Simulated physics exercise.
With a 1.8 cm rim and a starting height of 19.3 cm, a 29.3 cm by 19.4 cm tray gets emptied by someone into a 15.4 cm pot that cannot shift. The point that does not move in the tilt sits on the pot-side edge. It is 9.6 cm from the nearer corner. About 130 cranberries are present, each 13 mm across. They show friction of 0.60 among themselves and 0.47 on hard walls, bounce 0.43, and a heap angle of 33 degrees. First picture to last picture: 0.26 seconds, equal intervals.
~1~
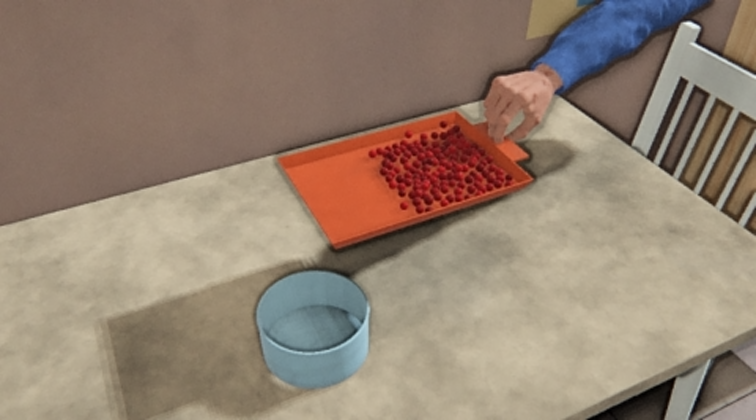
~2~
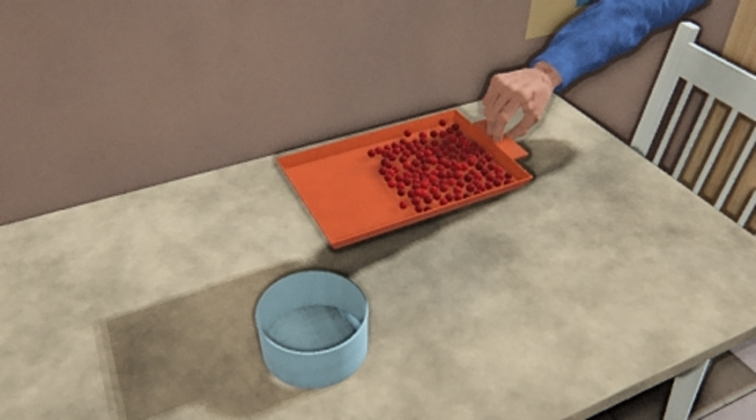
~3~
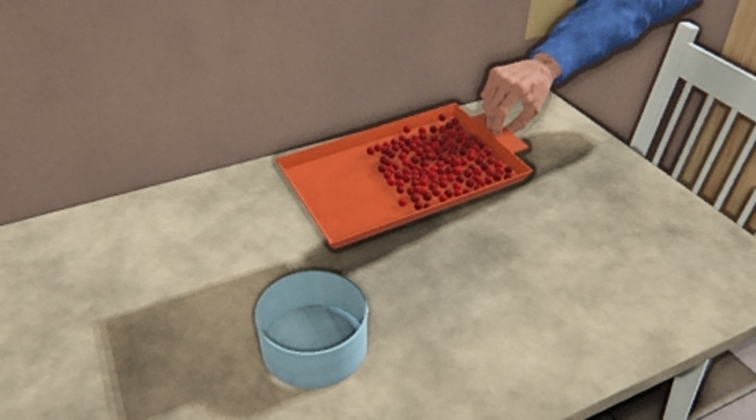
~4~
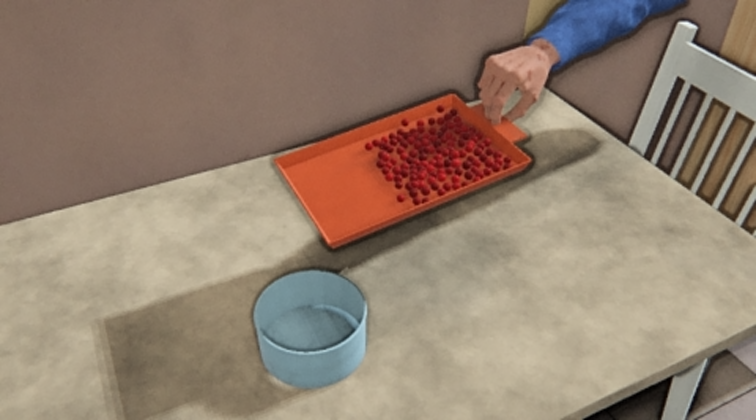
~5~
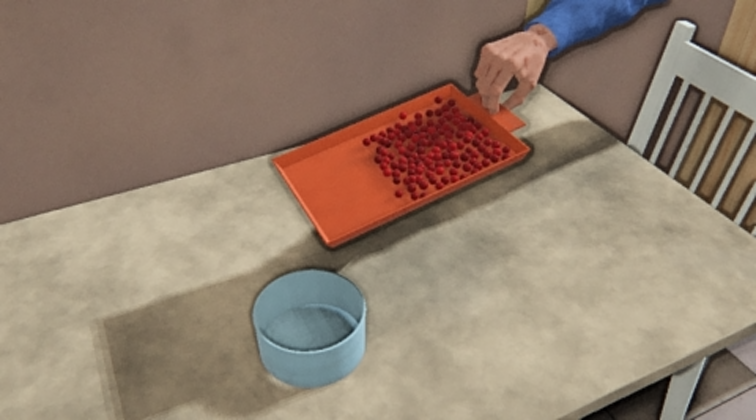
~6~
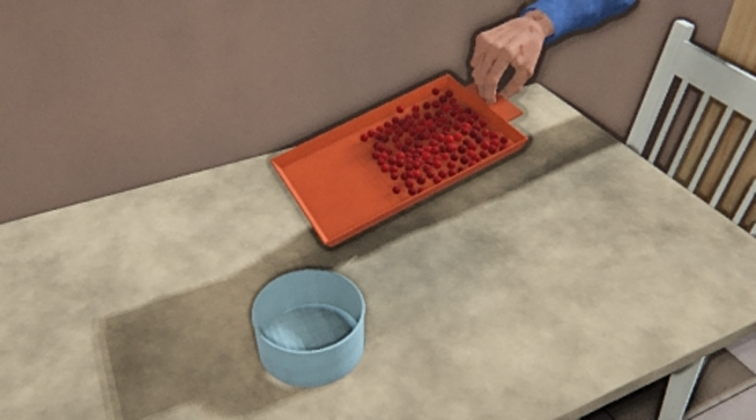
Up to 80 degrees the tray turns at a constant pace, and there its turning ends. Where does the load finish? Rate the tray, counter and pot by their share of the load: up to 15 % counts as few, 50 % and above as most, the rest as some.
Tray: Few; counter: Most; pot: Some.
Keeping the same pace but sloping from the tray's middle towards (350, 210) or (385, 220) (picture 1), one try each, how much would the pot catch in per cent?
Roughly 90 per cent on the first try and 70 per cent on the second.
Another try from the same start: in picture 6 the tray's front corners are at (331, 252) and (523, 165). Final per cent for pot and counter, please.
Pot: 65, counter: 35.
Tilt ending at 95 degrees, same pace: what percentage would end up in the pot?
The pot would get around 35 per cent.
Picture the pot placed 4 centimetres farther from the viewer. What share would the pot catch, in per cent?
In that case about 55 percent would end up there.
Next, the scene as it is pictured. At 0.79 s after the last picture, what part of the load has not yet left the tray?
Estimate: Near 55 in a hundred.
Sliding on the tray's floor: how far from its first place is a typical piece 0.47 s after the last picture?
It has moved some 16 cm from its start.
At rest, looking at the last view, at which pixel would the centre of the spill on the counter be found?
Around (248, 287).
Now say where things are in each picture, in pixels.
Tray tilt 0 degrees, front corners at (335, 238) and (525, 178); middle of the pieces at (441, 171); pot at (313, 310), in the first frame.
Tray tilt 1 degrees, front corners at (334, 238) and (525, 176); middle of the pieces at (440, 169), in the second frame.
Tray tilt 3 degrees, front corners at (333, 238) and (525, 169); middle of the pieces at (440, 165), in the third frame.
Tray tilt 6 degrees, front corners at (331, 238) and (523, 159), lowest corner left back; middle of the pieces at (438, 158), in the fourth frame.
Tray tilt 10 degrees, front corners at (329, 237) and (522, 148), lowest corner left back; middle of the pieces at (436, 151), in the fifth frame.
Tray tilt 13 degrees, front corners at (327, 237) and (519, 138), lowest corner left back; middle of the pieces at (433, 144); pot at (308, 308), in the sixth frame.
Then, 0.47 s after the last picture, tilt 45 degrees; the tray holds 100 %, the pot 0 %.
Then, 0.79 s after the last picture, tilt 66 degrees; the tray holds 55 %, the pot 15 %.
Then, 1.21 s after the last picture, tilt 80 degrees; the tray holds 25 %, the pot 20 %.
In the end, tray 0 %, counter 60 %, pot 40 %.
